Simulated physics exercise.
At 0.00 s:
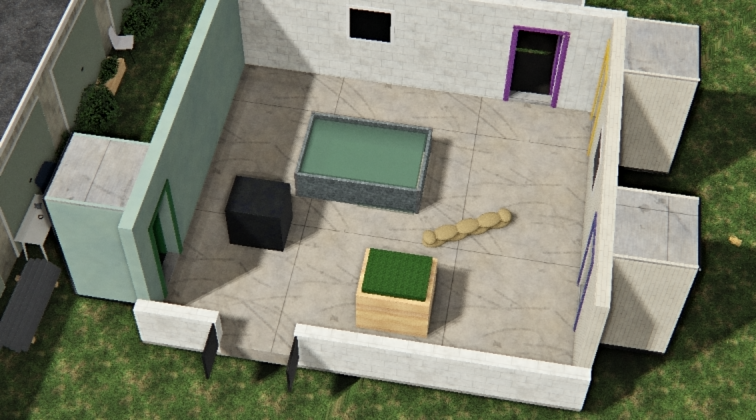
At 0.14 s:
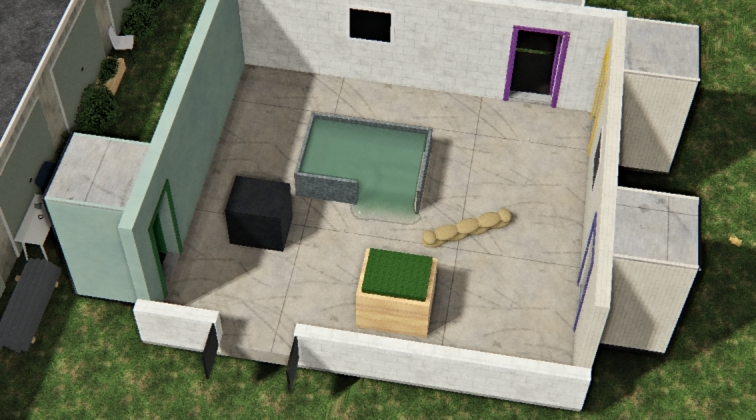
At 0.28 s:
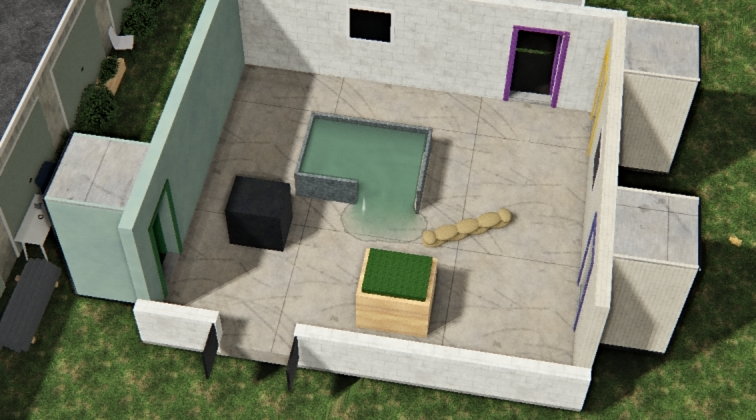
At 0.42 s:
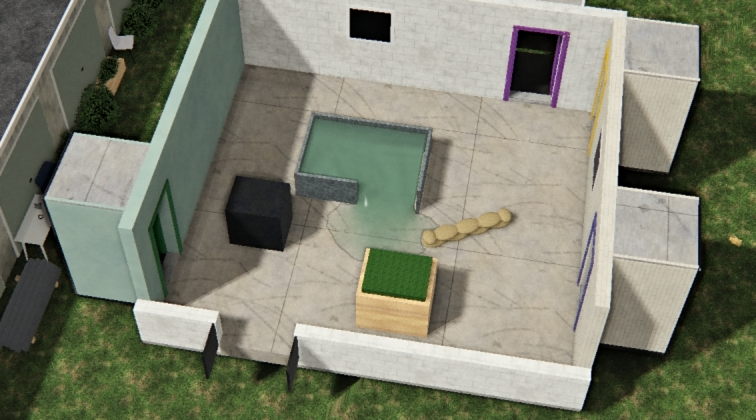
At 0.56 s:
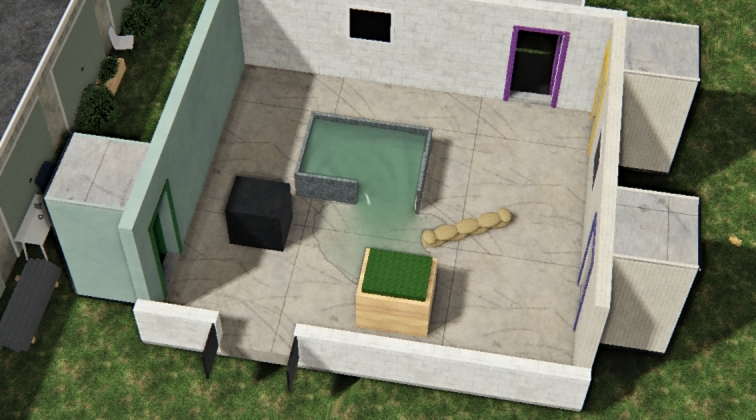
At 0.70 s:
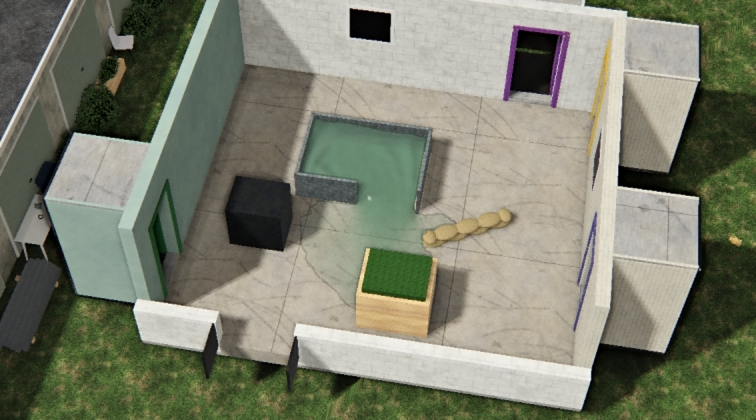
A walled yard with a pale, cracked stone floor, bordered by grass, is seen from high above by a still camera. A grey-walled tank of green water stands near the middle, with a black block to its left, a grass-topped wooden box below, tan sandbags to the right and a purple-framed doorway behind. Part of the tank's front wall disappears, and water pours through the gap, spreading thinly across the floor around the box.
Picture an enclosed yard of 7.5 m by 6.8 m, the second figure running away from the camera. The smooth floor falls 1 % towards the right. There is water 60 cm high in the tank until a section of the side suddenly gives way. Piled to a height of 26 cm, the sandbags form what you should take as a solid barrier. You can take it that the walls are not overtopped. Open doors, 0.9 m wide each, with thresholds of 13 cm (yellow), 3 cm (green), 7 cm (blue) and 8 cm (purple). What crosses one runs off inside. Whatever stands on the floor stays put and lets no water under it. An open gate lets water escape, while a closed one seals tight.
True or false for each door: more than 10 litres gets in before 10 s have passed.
Yellow door false, green door true, blue door true, purple door false.
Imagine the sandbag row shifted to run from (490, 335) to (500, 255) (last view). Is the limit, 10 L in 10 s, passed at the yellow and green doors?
Well, the yellow one ends up within bounds and the green one ends up more than allowed.
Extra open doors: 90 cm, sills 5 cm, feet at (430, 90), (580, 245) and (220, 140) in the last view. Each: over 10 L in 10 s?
Note, doorways in listed order: Stays short, goes beyond, stays short.
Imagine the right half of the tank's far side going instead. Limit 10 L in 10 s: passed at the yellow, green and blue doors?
Door by door - yellow: Out of bounds, green: Within bounds, blue: Within bounds.
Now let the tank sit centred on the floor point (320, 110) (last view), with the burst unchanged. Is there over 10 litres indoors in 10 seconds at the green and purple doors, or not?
Result - green door does not exceed it, purple door does not exceed it.
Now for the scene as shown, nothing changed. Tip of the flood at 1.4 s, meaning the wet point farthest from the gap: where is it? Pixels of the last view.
About pixel (293, 344).
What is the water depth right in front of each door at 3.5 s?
Yellow 0 cm, green 2 cm, blue 14 cm, purple 0 cm.
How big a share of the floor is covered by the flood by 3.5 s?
About 45 per cent.
After 1.4 s water covers 15 % of the floor and is deepest (40 cm) near (397, 277); yellow door not reached, green door not reached, blue door not reached, purple door not reached.
After 2.2 s water covers 35 % of the floor and is deepest (32 cm) near (386, 283); yellow door not reached, green door not reached, blue door 10 cm at the sill, 0 L in, purple door not reached.
After 3.5 s water covers 45 % of the floor and is deepest (22 cm) near (386, 283); yellow door not reached, green door not reached, blue door 14 cm at the sill, 46 L in, purple door not reached.
After 6.0 s water covers 55 % of the floor and is deepest (14 cm) near (386, 283); yellow door 4 cm at the sill, 0 L in, green door 7 cm at the sill, 30 L in, blue door 10 cm at the sill, 83 L in, purple door 3 cm at the sill, 0 L in.
After 10.0 s water covers 75 % of the floor and is deepest (8 cm) near (570, 295); yellow door 9 cm at the sill, 0 L in, green door 3 cm at the sill, 44 L in, blue door 8 cm at the sill, 104 L in, purple door 6 cm at the sill, 0 L in.
